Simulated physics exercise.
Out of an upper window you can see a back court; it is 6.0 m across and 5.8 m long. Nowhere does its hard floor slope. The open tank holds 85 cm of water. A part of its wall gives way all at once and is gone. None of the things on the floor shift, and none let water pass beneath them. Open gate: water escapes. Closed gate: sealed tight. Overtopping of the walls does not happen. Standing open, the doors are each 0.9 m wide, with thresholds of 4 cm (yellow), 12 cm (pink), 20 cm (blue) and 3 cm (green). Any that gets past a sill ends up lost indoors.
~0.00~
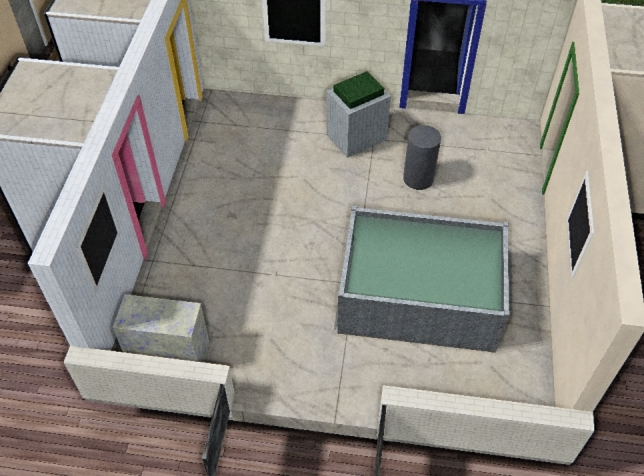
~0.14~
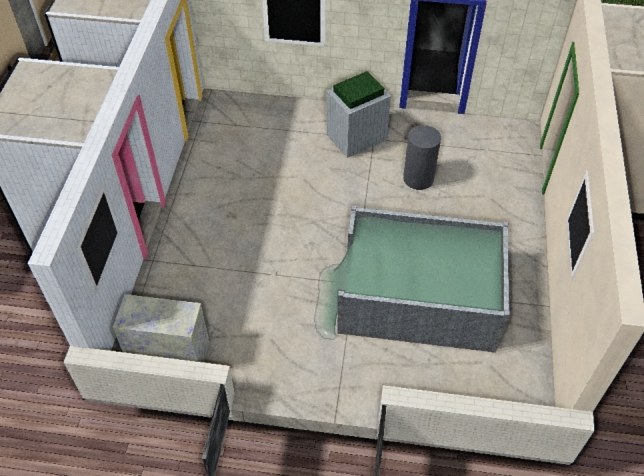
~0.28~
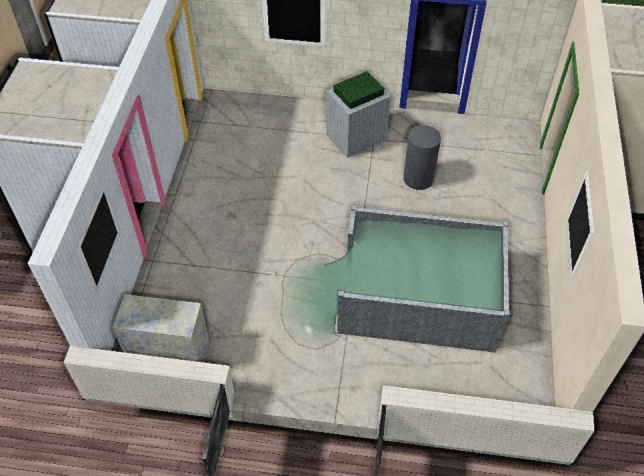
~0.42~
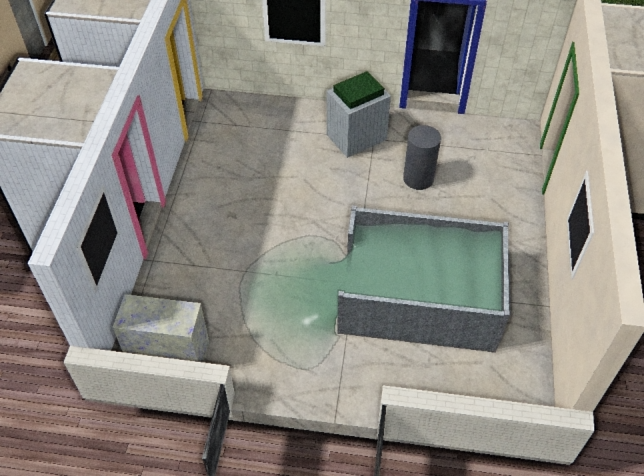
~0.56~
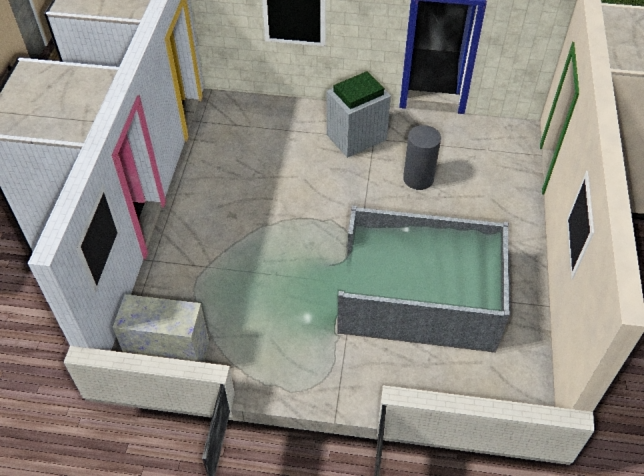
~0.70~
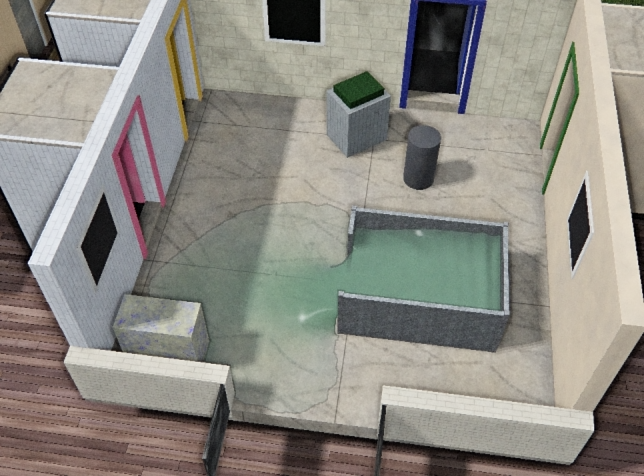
We see a walled courtyard from above with an open tank of green water; part of the tank's left wall vanishes, and water pours through the gap, spreading leftward across the paved floor in a widening, thinning sheet.
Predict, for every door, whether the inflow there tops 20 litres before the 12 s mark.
Prediction: At the yellow door it tops 20 litres; at the pink door it tops 20 litres; at the blue door it falls short of 20 litres; at the green door it tops 20 litres.
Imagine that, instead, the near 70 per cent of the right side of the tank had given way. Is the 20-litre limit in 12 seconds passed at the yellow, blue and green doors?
Outcomes - yellow: Exceeded, blue: Not exceeded, green: Exceeded.
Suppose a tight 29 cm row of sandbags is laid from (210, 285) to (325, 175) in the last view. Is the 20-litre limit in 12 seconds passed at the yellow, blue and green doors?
So yellow comes out too high, blue comes out low enough and green comes out too high.
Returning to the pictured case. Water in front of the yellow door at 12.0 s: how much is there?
7.5 cm.
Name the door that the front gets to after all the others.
That would be the green door.
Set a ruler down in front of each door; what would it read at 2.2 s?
Door by door, in cm: Yellow reads 6, pink reads 28, blue reads 0, green reads 0.
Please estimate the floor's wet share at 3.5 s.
Roughly 45 % of the floor is wet.
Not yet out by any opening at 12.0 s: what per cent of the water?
Near 66 in a hundred is still there.
After 1.4 s water covers 35 % of the floor and is deepest (44 cm) near (120, 329); yellow door not reached, pink door 25 cm at the sill, 19 L in, blue door not reached, green door not reached.
After 2.2 s water covers 35 % of the floor and is deepest (46 cm) near (143, 381); yellow door 6 cm at the sill, 0 L in, pink door 28 cm at the sill, 84 L in, blue door not reached, green door not reached.
After 3.5 s water covers 45 % of the floor and is deepest (25 cm) near (104, 376); yellow door 7 cm at the sill, 5 L in, pink door 19 cm at the sill, 150 L in, blue door not reached, green door not reached.
After 7.0 s water covers 80 % of the floor and is deepest (17 cm) near (330, 123); yellow door 11 cm at the sill, 82 L in, pink door 10 cm at the sill, 168 L in, blue door 4 cm at the sill, 0 L in, green door 8 cm at the sill, 12 L in.
After 12.0 s water covers 95 % of the floor and is deepest (9 cm) near (543, 432); yellow door 8 cm at the sill, 184 L in, pink door 7 cm at the sill, 168 L in, blue door 2 cm at the sill, 0 L in, green door 6 cm at the sill, 48 L in.
